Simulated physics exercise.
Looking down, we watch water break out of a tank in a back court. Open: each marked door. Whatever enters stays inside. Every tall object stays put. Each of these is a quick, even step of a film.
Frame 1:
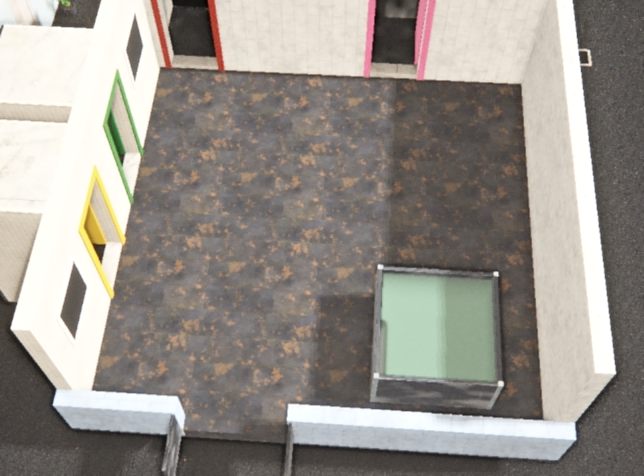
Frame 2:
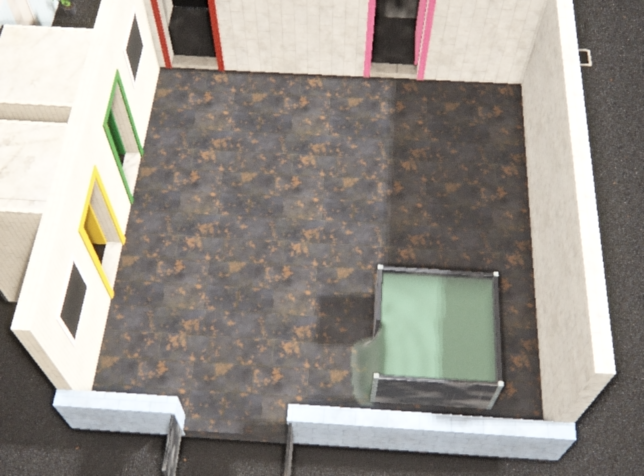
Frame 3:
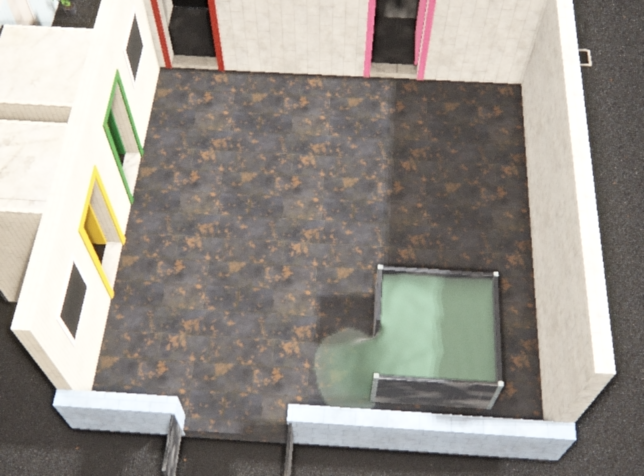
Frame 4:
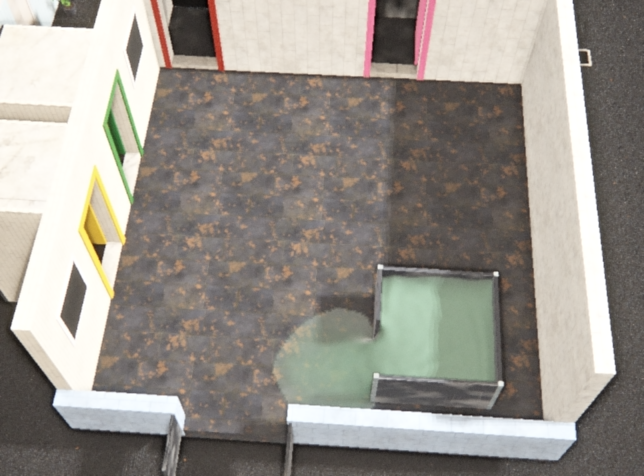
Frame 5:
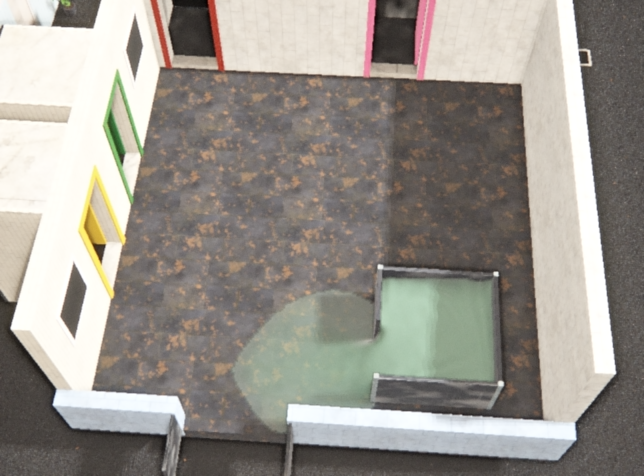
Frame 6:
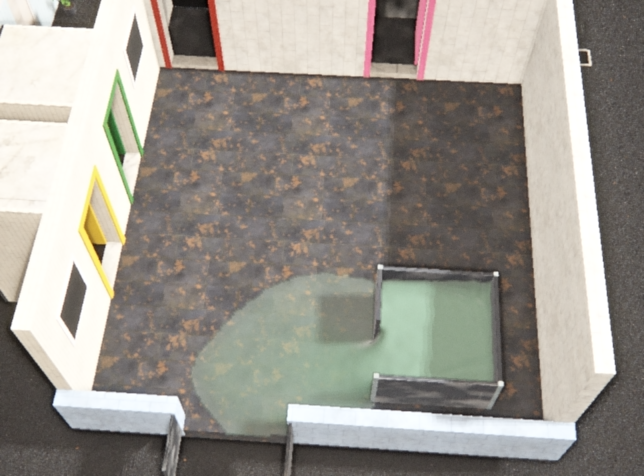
The footage shows a walled court from above, where pale green water in an open, dark-framed tank pours out through a gap in its left side and spreads leftward across the mottled floor in a widening, rounded sheet.
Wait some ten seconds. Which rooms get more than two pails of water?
As I see it, the green door will most likely keep inside the limit. The yellow door will most likely go past the limit. The red door will most likely go past the limit. The pink door will most likely keep inside the limit.
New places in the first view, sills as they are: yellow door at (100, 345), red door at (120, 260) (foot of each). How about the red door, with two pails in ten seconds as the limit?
My take is that the red door gets beyond it.
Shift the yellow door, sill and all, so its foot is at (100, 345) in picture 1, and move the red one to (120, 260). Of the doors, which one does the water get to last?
I'd go with the pink-painted one.
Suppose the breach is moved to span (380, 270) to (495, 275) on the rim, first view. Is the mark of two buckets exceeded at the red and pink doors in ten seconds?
Here the red door gets too much, and the pink door gets too much.
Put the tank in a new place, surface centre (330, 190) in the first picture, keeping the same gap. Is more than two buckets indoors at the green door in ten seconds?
Log: Green door breaks the limit.
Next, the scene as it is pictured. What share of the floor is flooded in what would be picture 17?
I'd estimate some 30 per cent.
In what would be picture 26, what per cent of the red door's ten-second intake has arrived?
By then roughly 0 percent of the ten-second total is in.
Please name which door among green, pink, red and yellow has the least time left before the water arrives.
Result: The yellow-painted one is first.
A moment on, water covers 25 % of the floor; the green door not reached, the yellow door not reached, the red door not reached, the pink door not reached.
Next, water covers 30 % of the floor; the green door not reached, the yellow door under two buckets in, the red door not reached, the pink door not reached.
Then, water covers 35 % of the floor; the green door wet at the sill, nothing in, the yellow door over two buckets in, the red door not reached, the pink door not reached.
Later, water covers 55 % of the floor; the green door wet at the sill, nothing in, the yellow door far over two buckets in, the red door over two buckets in, the pink door wet at the sill, nothing in.
In the end, water covers 85 % of the floor; the green door wet at the sill, nothing in, the yellow door far over two buckets in, the red door over two buckets in, the pink door wet at the sill, nothing in.
